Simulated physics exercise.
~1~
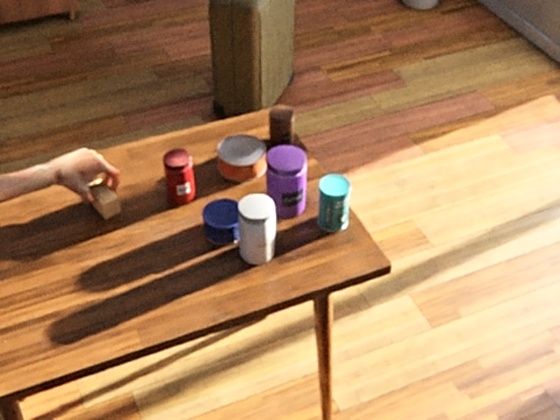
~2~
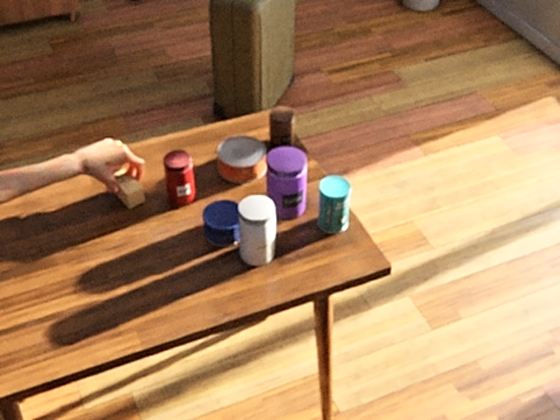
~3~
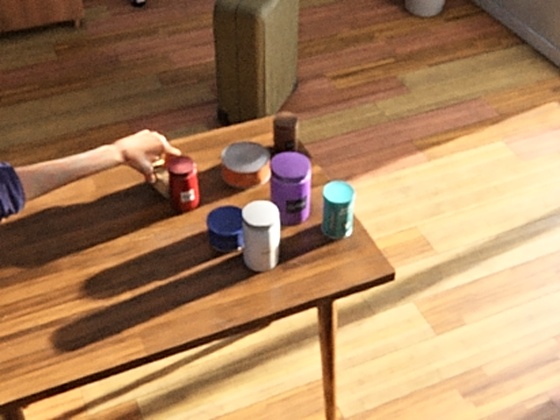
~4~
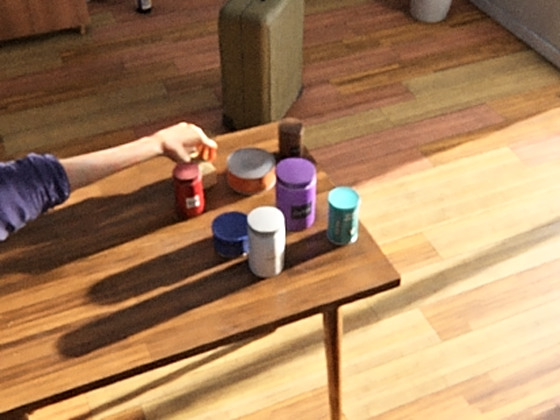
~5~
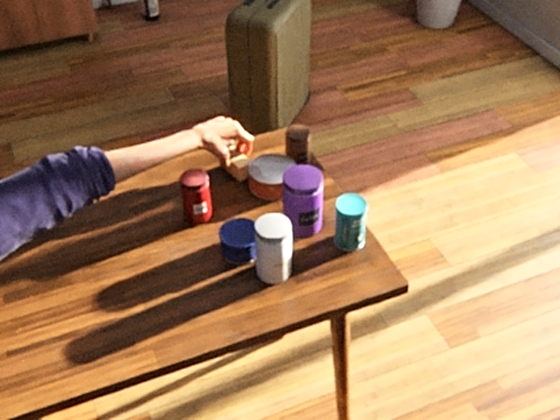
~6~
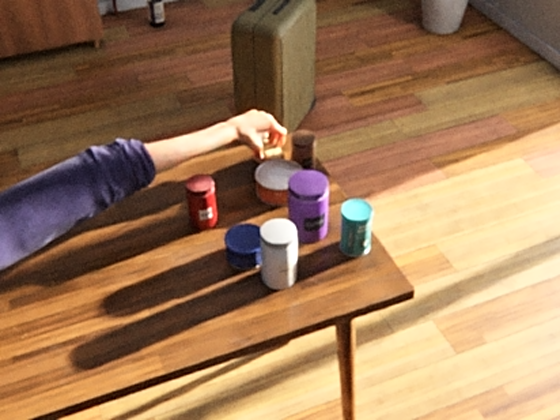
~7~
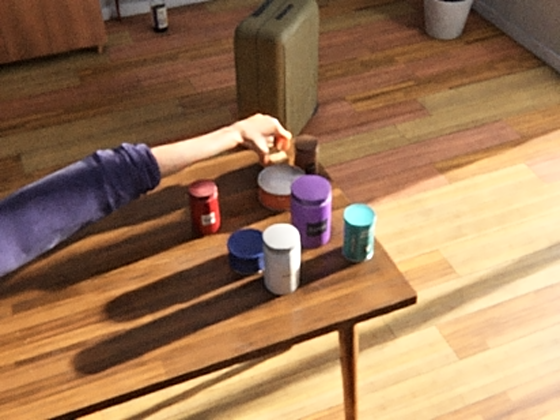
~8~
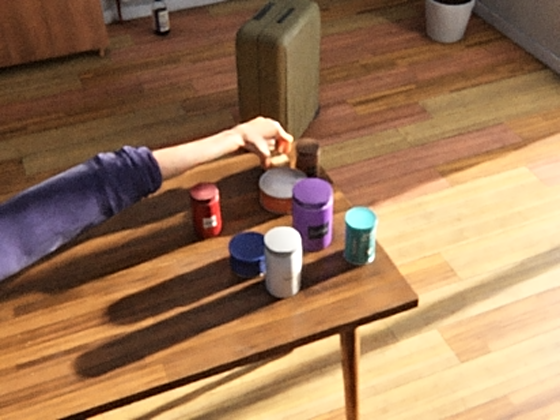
A hand holding a small wooden block reaches in from the left over the crowded end of a brown wooden table, seen from above in a sunlit room with a suitcase behind. A red jar stands nearest the hand, with an orange tub, a brown jar and a purple jar beyond, and a blue tub, white jar and turquoise tin nearer the front. The hand slides the block rightward and away, passing behind the red jar to the orange tub, which shifts slightly. The hand then stops there, with every container still on the table.
